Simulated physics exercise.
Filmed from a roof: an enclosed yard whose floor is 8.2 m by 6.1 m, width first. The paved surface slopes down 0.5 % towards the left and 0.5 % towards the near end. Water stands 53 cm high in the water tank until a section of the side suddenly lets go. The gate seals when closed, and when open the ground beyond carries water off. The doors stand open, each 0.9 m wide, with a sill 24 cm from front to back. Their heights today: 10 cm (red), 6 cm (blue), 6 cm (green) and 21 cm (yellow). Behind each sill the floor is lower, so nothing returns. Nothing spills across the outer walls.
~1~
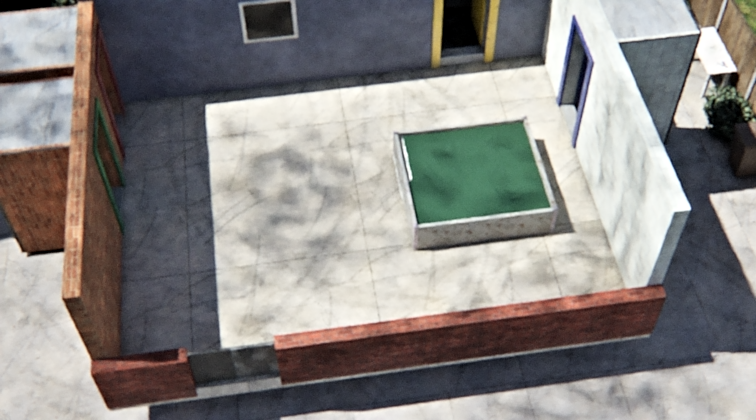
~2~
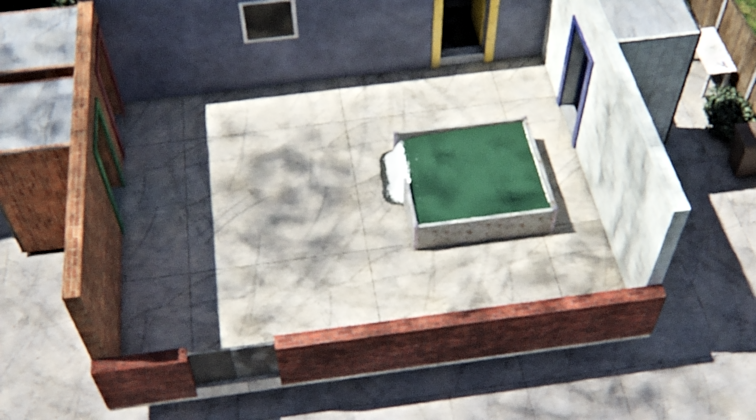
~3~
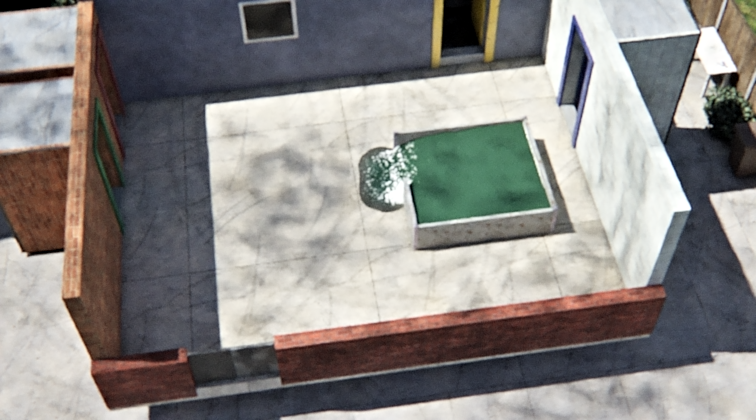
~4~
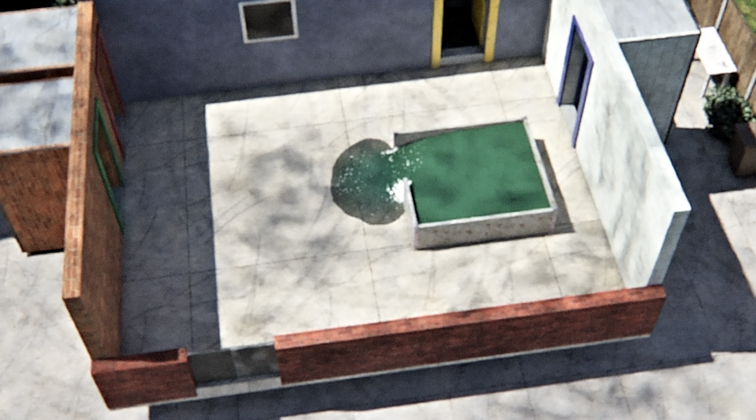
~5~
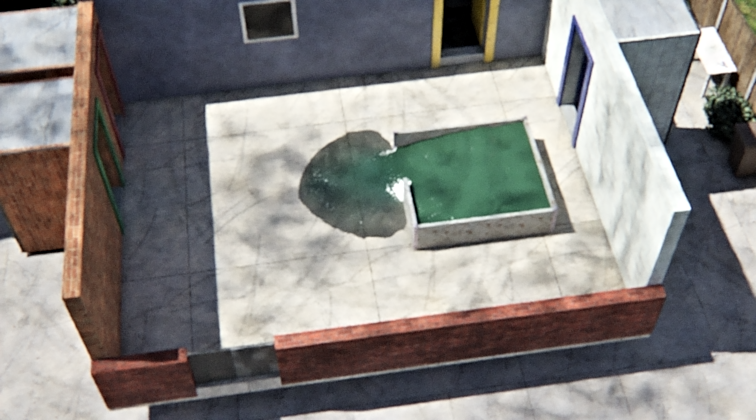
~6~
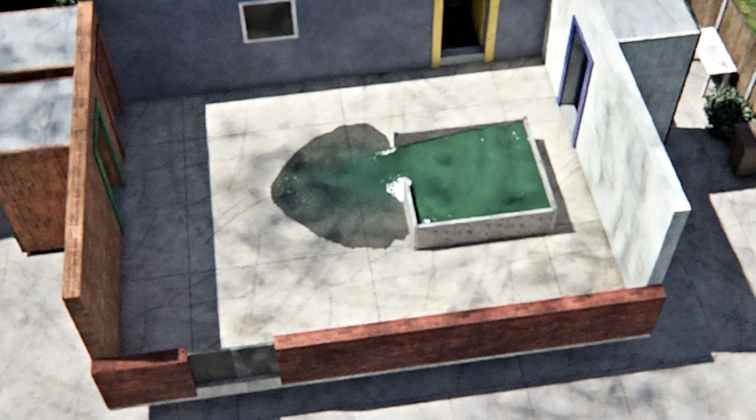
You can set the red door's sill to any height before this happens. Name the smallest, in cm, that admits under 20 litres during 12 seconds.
It would have to be roughly 15 cm high.
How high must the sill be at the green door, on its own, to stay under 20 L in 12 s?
About 12.0 cm at green.
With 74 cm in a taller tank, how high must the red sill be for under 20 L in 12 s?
Some 24 cm.
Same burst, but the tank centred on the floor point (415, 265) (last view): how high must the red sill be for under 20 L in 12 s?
Then roughly 10.5 cm.
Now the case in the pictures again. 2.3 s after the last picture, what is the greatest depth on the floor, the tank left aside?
Up to some 32 cm.
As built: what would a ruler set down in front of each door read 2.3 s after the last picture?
In cm: Red 16, blue 0, green 17, yellow 0.
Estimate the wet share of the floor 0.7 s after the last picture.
Some 25 per cent of it.
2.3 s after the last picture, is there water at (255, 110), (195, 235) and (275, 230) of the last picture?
In that order: Flooded, flooded, flooded.
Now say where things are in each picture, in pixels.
In the first frame, still water, 53 cm deep, in the water tank at (472, 173); the red door at (111, 97) is dry.
In the second frame, the front is at (388, 197), 0.3 m from the gap at (402, 172); 0.2 m2 of floor is wet, 53 cm left at the back.
In the third frame, the front is at (367, 200), 0.7 m from the gap at (402, 173); 0.7 m2 of floor is wet, 53 cm left at the back.
In the fourth frame, water pours out at (402, 173) and has run 1.2 m, to (335, 191); about 6 cm deep outside, 53 cm at the back.
In the fifth frame, water pours out at (402, 173) and has run 1.8 m, to (305, 194); about 5 cm deep outside, 53 cm at the back.
In the sixth frame, the gap is at (402, 172), the front 2.2 m out at (278, 198); the back of the water tank holds 52 cm; the red door at (111, 97), 5.3 m from the gap, is still 3.2 m from the nearest water.
Then, 0.7 s after the last picture water covers 25 % of the floor, deepest (30 cm) near (386, 171); it has not reached the red door.
Then, 2.3 s after the last picture water covers 50 % of the floor, deepest (32 cm) near (124, 115); 16 cm at the red door, 3 litres in over its 10 cm sill.
Then, 11.3 s after the last picture water covers 80 % of the floor, deepest (11 cm) near (121, 385); 7 cm at the red door, 69 litres in over its 10 cm sill.
At the red door as built, the water peaked near 21 cm, 3.1 s after the last picture.
Run again over the same 12 s with other heights there, 37 litres in over 12.5 cm, 11 litres over 17 cm. The limit of 20 litres is kept from about 15 cm up.
